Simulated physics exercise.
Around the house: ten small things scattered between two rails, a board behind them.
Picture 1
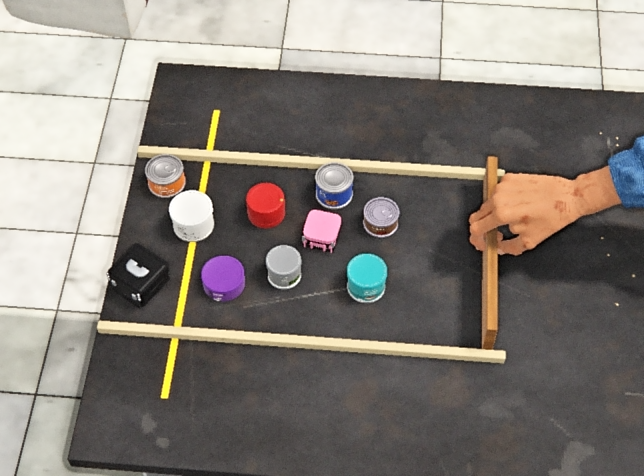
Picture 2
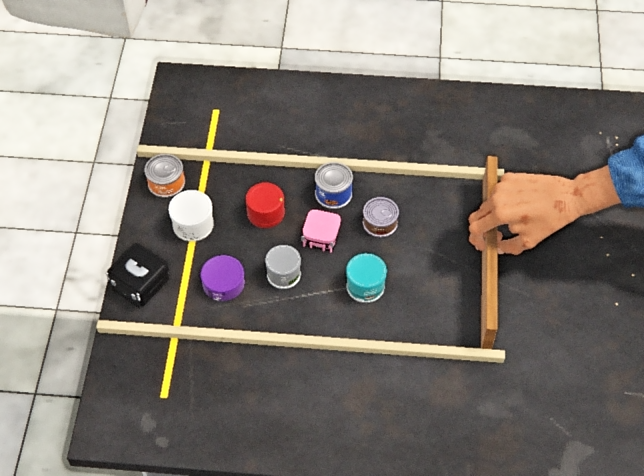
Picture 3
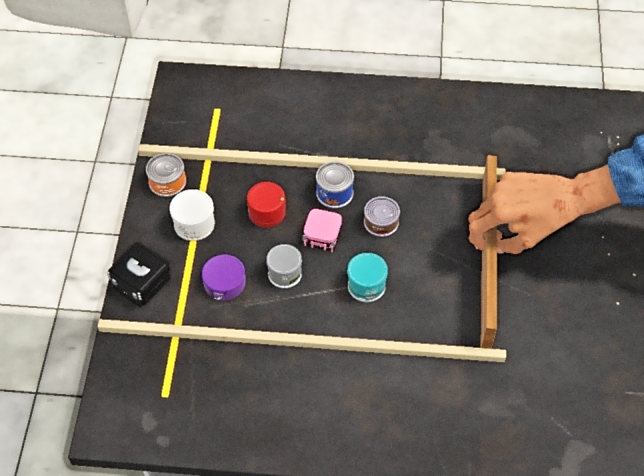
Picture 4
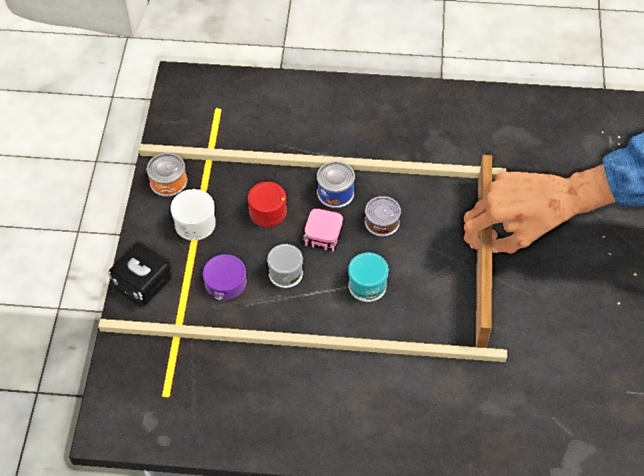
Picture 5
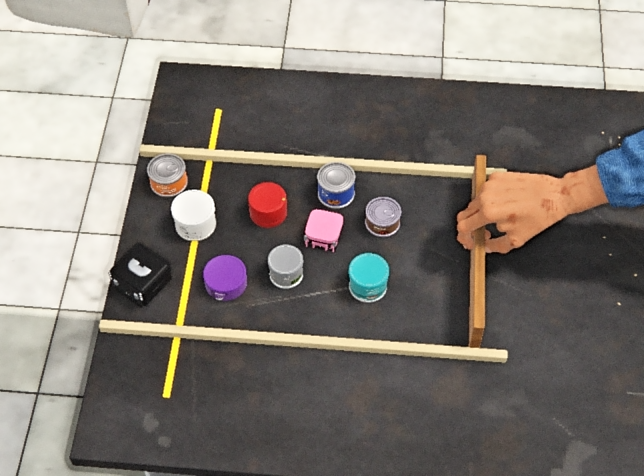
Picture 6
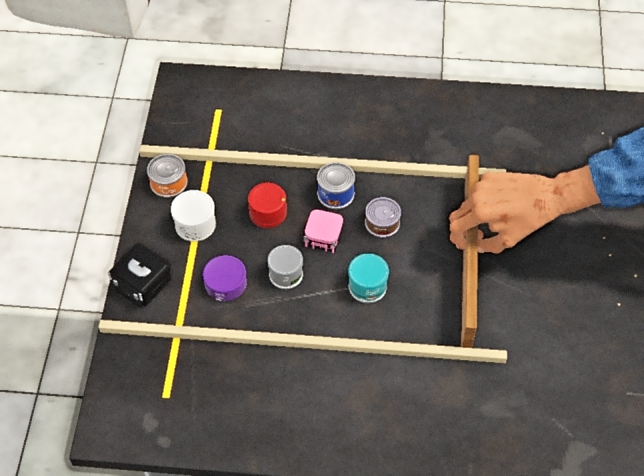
A hand held a wooden board between two pale rails, then slid it slightly left toward ten small pots and other little things, which stayed where they were around a yellow strip.
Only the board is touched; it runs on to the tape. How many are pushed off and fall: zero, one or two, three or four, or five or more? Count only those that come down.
As it turns out, the number that fall off is one or two.
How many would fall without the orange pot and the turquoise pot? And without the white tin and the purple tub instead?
First 0, then 0.
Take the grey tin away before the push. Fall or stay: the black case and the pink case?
The black case goes over; the pink case survives.
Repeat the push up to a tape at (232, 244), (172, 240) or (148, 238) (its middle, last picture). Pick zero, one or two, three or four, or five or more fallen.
One after another: Not one; three or four; at least five.
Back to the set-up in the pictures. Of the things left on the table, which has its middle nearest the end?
The black case.
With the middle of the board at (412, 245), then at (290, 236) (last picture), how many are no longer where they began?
0 and 7.
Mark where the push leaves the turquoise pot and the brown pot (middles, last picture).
The turquoise pot at (168, 268), the brown pot at (184, 201).
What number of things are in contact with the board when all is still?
That makes 5.
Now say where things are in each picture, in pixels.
Black case (140, 276); orange pot (166, 176); white tin (192, 217); board (490, 251); tape (193, 242), in the first frame.
Orange pot (165, 176); board (489, 250), in the second frame.
White tin (193, 215); turquoise pot (367, 278), in the third frame.
Black case (141, 275); brown pot (383, 217), in the fourth frame.
Orange pot (168, 175); blue pot (336, 185), in the fifth frame.
Black case (142, 275); orange pot (167, 176); white tin (194, 216); board (471, 249); tape (195, 241), in the sixth frame.
Soon after, none off yet; black case at rest near (142, 275); orange pot at rest near (167, 176); white tin at rest near (194, 216).
In the end, the number that fall off is one or two; gone, orange pot.
